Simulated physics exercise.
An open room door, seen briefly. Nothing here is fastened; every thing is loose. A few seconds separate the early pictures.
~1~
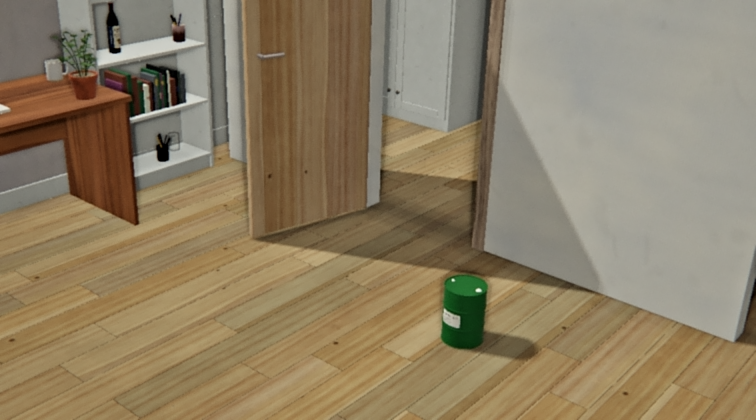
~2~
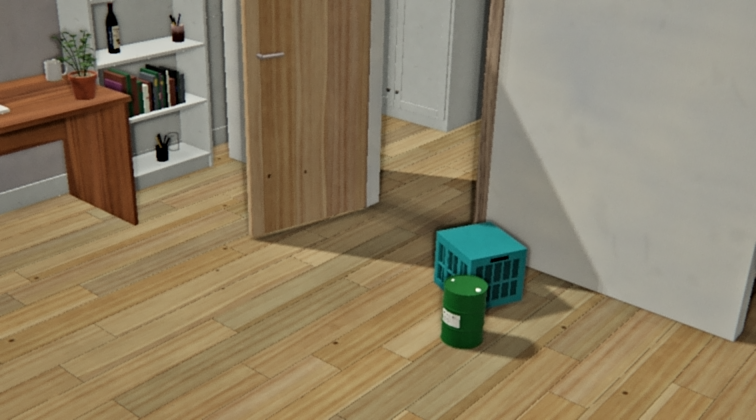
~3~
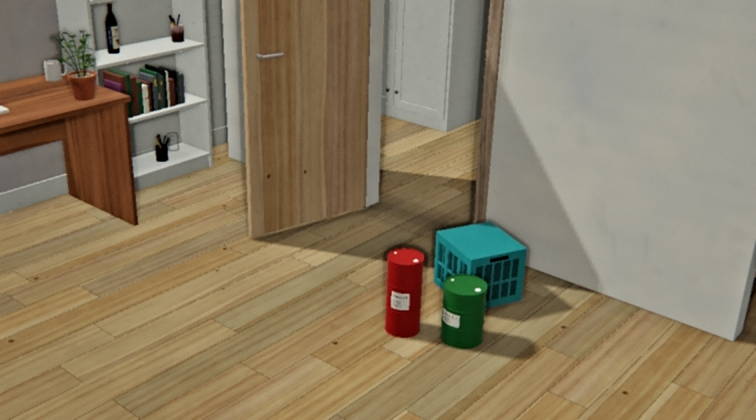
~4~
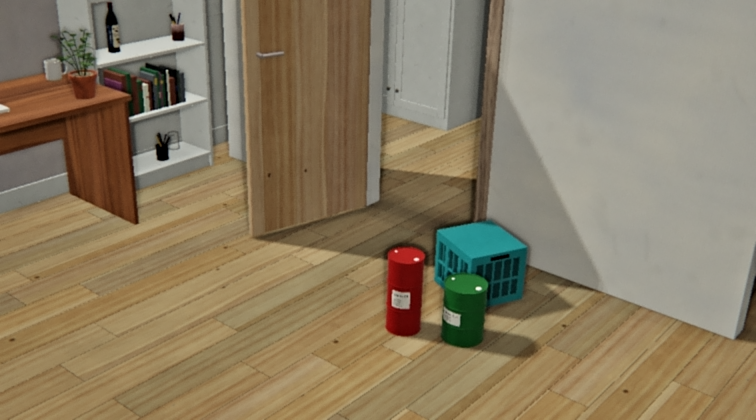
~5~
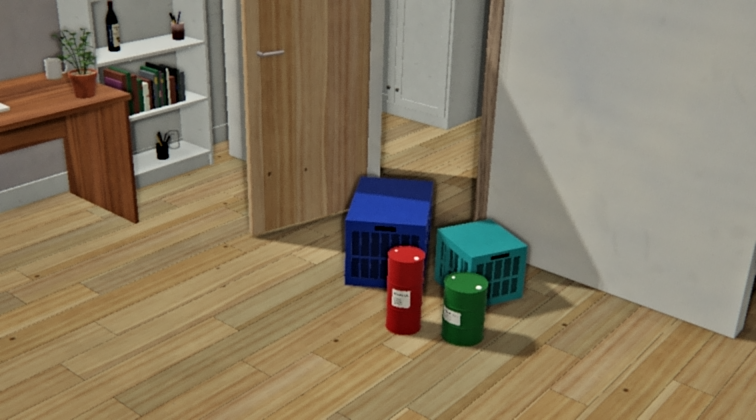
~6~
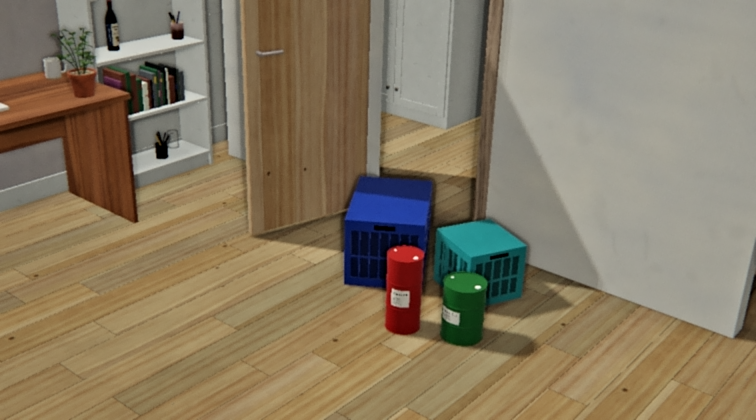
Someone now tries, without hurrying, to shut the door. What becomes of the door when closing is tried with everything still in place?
My guess is that the door will leave the doorway partly open.
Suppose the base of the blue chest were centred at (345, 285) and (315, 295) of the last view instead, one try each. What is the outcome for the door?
First try: It gets caught partway; second try: It swings home.
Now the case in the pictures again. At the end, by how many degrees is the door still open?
Near 50° open.
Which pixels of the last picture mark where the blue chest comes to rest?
Pretty much around (399, 231), I'd say.
Then, 0.50 s later than the last frame, open by 92°.
Then, 0.80 s later than the last frame, open by 74°.
Then, 1.00 s later than the last frame, open by 61°.
Then, 1.20 s later than the last frame, open by 53°; blue chest moved a little near (397, 231).
When it is over, open by 52°; all 4 as before. End places, in pixels of the last picture, blue chest near (399, 231).
